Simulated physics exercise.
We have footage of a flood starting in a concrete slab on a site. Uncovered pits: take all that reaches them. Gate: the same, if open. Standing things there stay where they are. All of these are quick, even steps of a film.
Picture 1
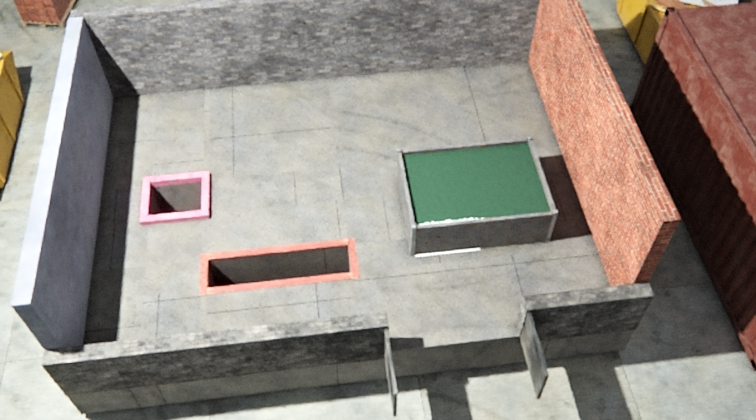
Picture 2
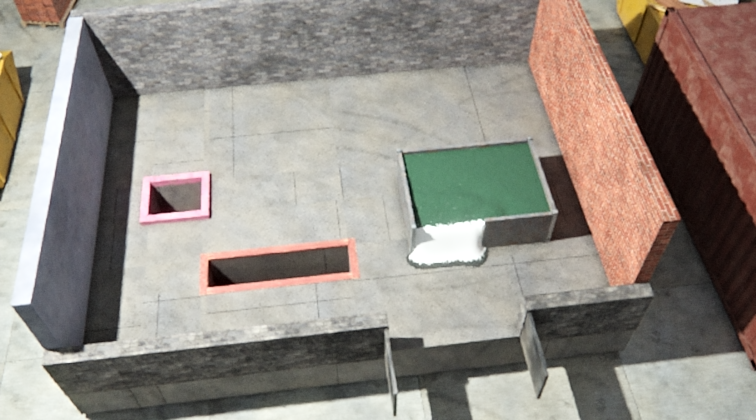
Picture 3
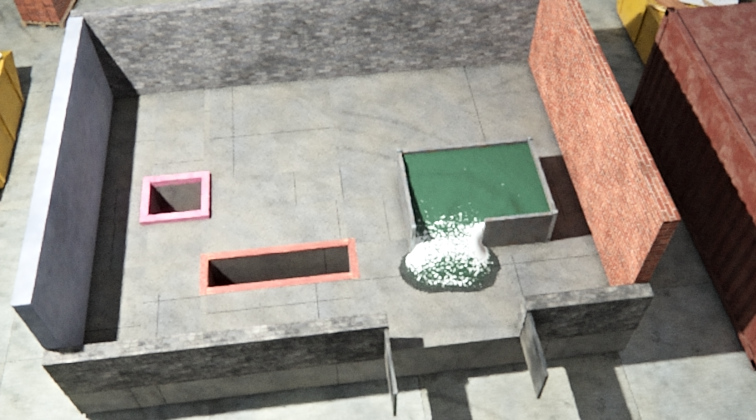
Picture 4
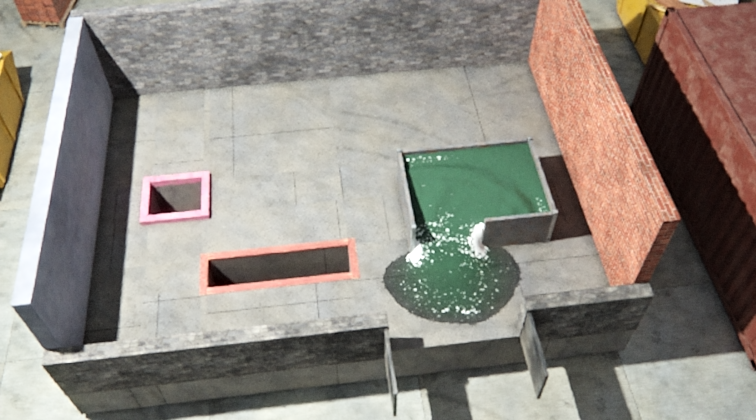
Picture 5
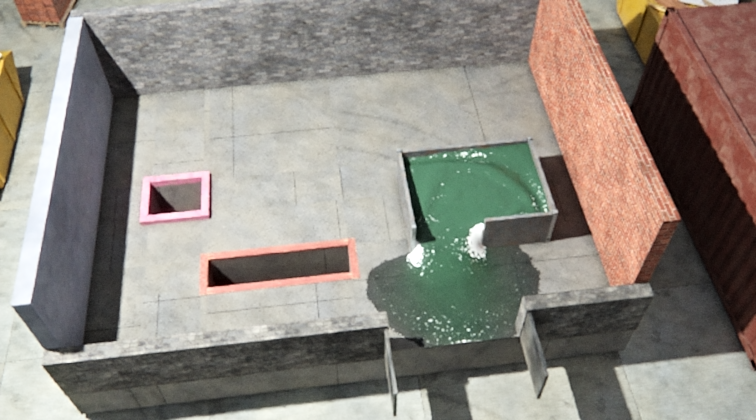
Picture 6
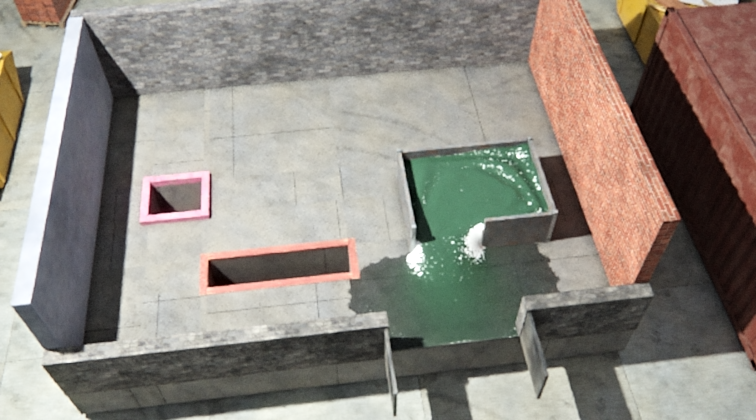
The clip opens on a walled concrete yard with a pink-rimmed pit, a longer orange-rimmed pit and a tank of green water. White, foaming water bursts from the tank's near side, then spreads as a widening green pool across the slab, reaching the opening in the front wall and the long pit's right end.
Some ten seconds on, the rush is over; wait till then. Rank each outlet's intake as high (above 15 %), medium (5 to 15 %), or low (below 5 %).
Intake: The gate is high; the pink pit is low; the red pit is low.
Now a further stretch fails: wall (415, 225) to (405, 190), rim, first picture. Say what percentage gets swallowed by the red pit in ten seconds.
The red pit gets 40 per cent.
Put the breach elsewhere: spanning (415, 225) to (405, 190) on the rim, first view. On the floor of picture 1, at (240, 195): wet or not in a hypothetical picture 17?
Bottom line - sodden.
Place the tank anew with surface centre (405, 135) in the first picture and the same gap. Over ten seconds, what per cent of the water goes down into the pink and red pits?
Tally in per cent - pink pit 0; red pit 30.
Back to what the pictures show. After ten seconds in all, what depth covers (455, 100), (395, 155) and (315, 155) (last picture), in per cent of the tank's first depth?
0, 0, 0 %.
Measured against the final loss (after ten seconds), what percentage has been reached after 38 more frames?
Working it through, I arrive at 85 per cent.
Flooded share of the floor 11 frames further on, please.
About 15 in a hundred.
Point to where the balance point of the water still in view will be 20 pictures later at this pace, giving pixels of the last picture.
I'd put it at around (440, 242).
A moment on, water covers 10 % of the floor; the gate 14 %, the pink pit 0 %, the red pit 0 %.
Next, water covers 15 % of the floor; the gate 28 %, the pink pit 0 %, the red pit 0 %.
Then, water covers 25 % of the floor; the gate 43 %, the pink pit 0 %, the red pit 0 %.
Later, water covers 35 % of the floor; the gate 58 %, the pink pit 0 %, the red pit 1 %.
In the end, water covers 35 % of the floor; the gate 68 %, the pink pit 0 %, the red pit 2 %.
